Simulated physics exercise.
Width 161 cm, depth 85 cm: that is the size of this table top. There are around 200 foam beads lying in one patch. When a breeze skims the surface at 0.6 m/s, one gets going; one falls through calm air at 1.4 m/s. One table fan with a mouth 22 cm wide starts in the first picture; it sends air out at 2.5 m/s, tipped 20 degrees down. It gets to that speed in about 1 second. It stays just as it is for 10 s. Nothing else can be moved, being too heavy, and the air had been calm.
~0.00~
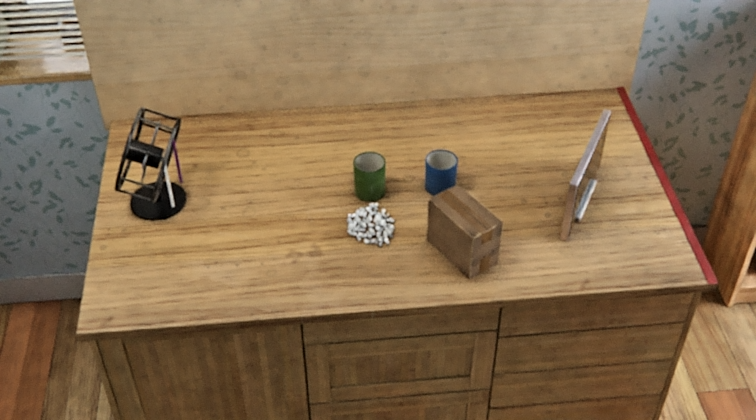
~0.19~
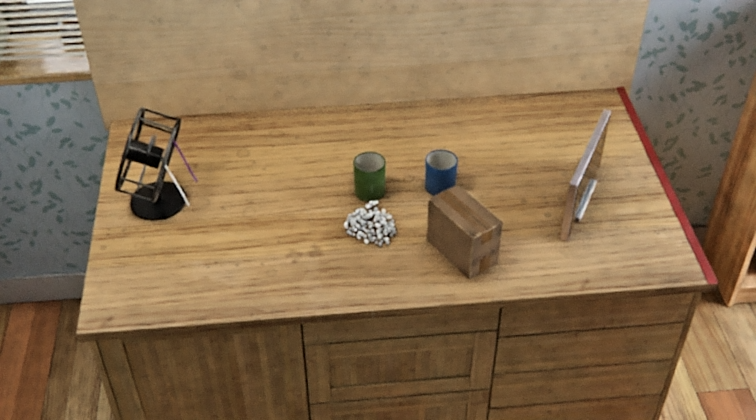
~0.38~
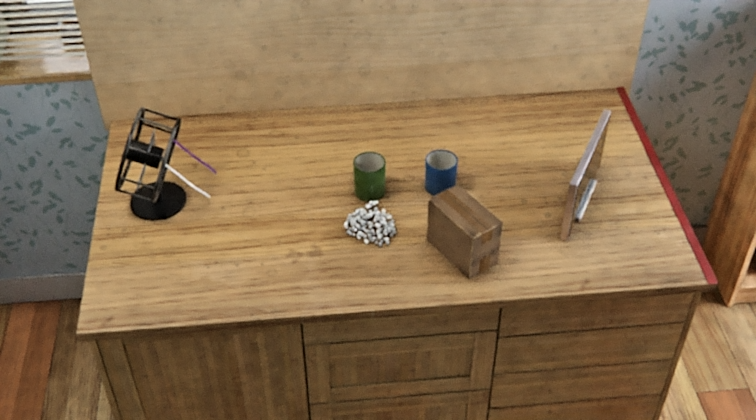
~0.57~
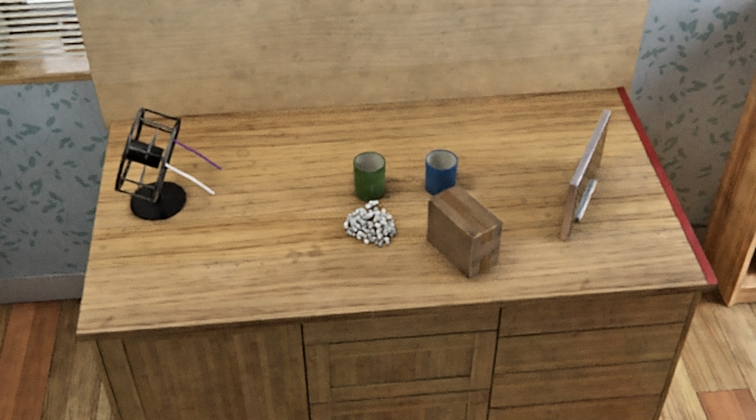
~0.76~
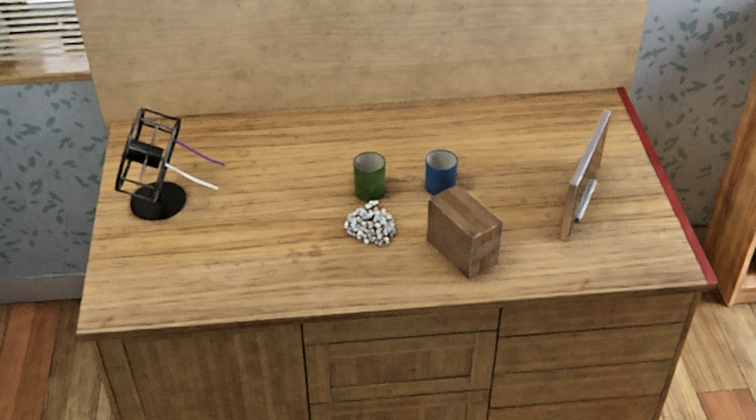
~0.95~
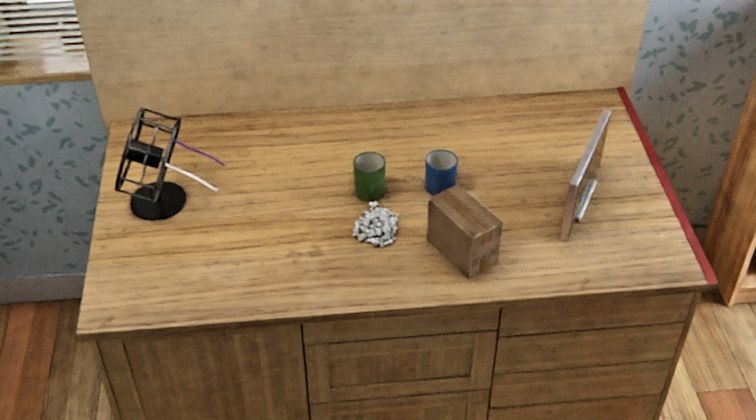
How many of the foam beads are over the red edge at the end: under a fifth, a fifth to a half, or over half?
The share is a fifth to half.
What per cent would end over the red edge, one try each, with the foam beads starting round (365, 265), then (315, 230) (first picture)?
In turn: 0 per cent, 10 per cent.
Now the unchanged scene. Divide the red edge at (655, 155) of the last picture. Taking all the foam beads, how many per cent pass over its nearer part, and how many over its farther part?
I'd put near 0 percent on the nearer stretch and close to 40 percent on the farther one.
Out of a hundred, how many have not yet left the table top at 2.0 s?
Around 40 in a hundred are still there.
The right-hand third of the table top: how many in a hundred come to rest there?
Share at the end: Close to 3 %.
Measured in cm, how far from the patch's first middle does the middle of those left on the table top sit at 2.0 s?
Roughly 65 cm.
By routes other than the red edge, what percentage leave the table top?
60 %.
After 2.0 s, 47 % are on the move or not yet settled, 0 % are over the red edge; the middle of those still in play is near (579, 150).
After 3.2 s, 16 % are on the move or not yet settled, 30 % are over the red edge.
After 5.5 s, 6 % are on the move or not yet settled, 36 % are over the red edge.
After 10.0 s, at the end, 37 % are over the red edge.
